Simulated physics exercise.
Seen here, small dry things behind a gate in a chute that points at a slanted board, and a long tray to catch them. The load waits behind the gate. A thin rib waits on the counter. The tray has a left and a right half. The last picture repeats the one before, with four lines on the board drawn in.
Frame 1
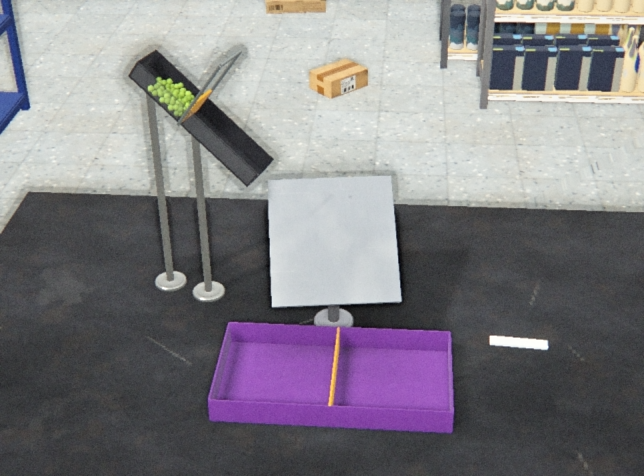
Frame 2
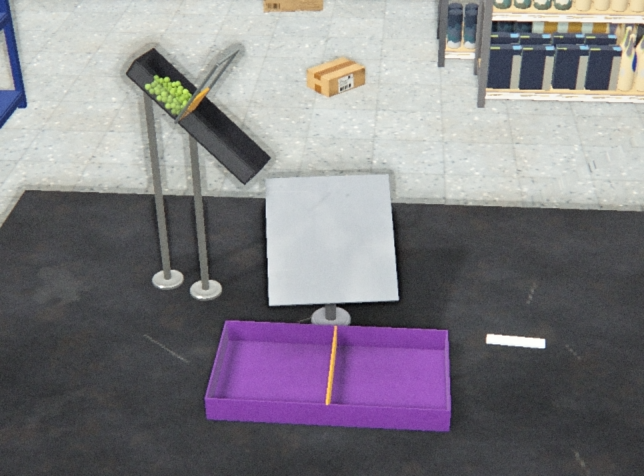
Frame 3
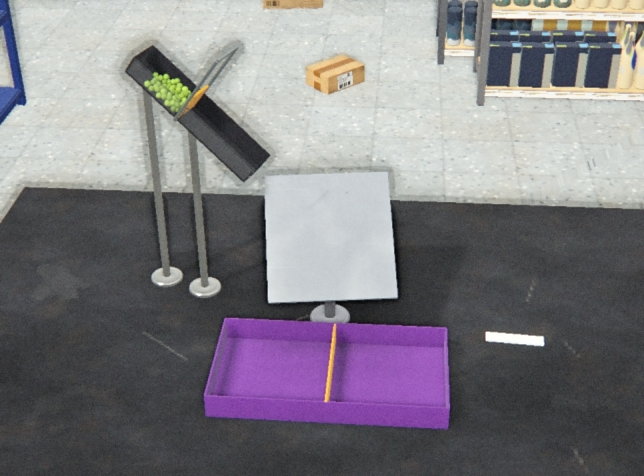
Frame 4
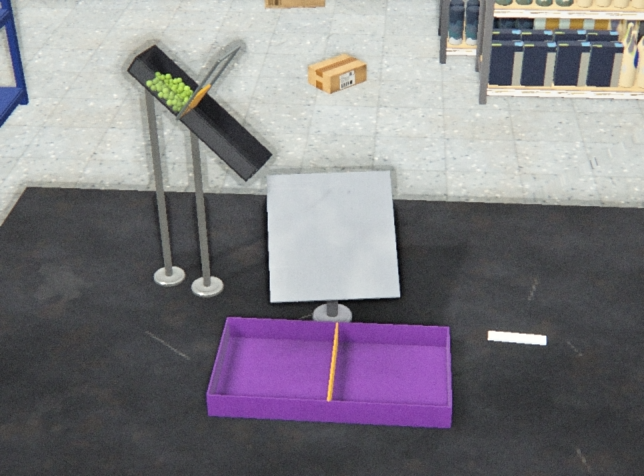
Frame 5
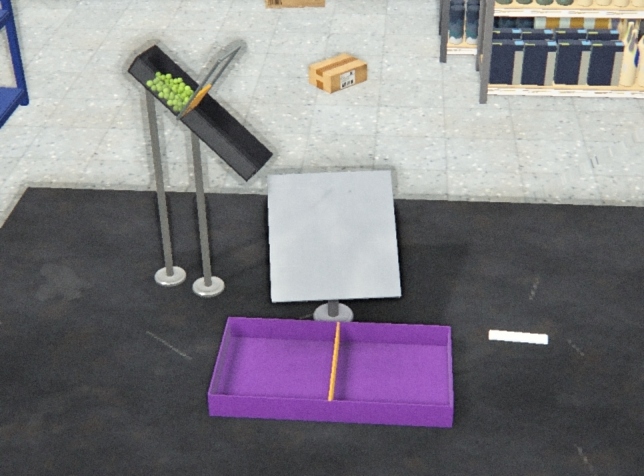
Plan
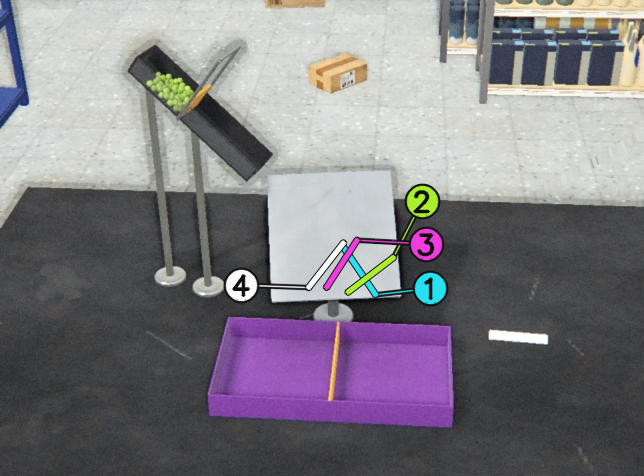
In a warehouse, green peas sitting behind a gate in a raised black chute above a tilted board and divided purple tray, nothing moving but slight camera shake.
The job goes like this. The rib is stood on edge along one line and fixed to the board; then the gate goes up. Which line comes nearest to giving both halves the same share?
Choose 2.
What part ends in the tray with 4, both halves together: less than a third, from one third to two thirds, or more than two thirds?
It is more than two thirds.
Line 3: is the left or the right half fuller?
More lands on the left.
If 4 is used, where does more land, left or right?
The left half.
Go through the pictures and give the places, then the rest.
Load behind the gate at (179, 97), dried peas; lip of the chute at (256, 179), sloping fairly steeply, in the first picture.
Middle of the board at (330, 238), tilted fairly steeply; middle of its low edge at (334, 303); of its high edge at (327, 176), in the second picture.
Front corners of the tray at (205, 396) and (449, 408); front end of its middle wall at (326, 402); gate still shut at (198, 94), in the third picture.
Middle of the load at (177, 92); lip at (254, 174), in the fourth picture.
Middle of the load at (178, 92); lip at (255, 174), in the fifth picture.
On the marked copy, line 1 from (343, 247) to (375, 294); line 2 from (393, 257) to (348, 292); line 3 from (357, 240) to (326, 287); line 4 from (343, 242) to (308, 287).
If 1 is chosen, of what is caught, a small part in the left half, most in the right.
If 2 is chosen, of what is caught, about half in the left half, about half in the right.
If 3 is chosen, of what is caught, nearly all in the left half, a stray few in the right.
If 4 is chosen, of what is caught, nearly all in the left half, a small part in the right.
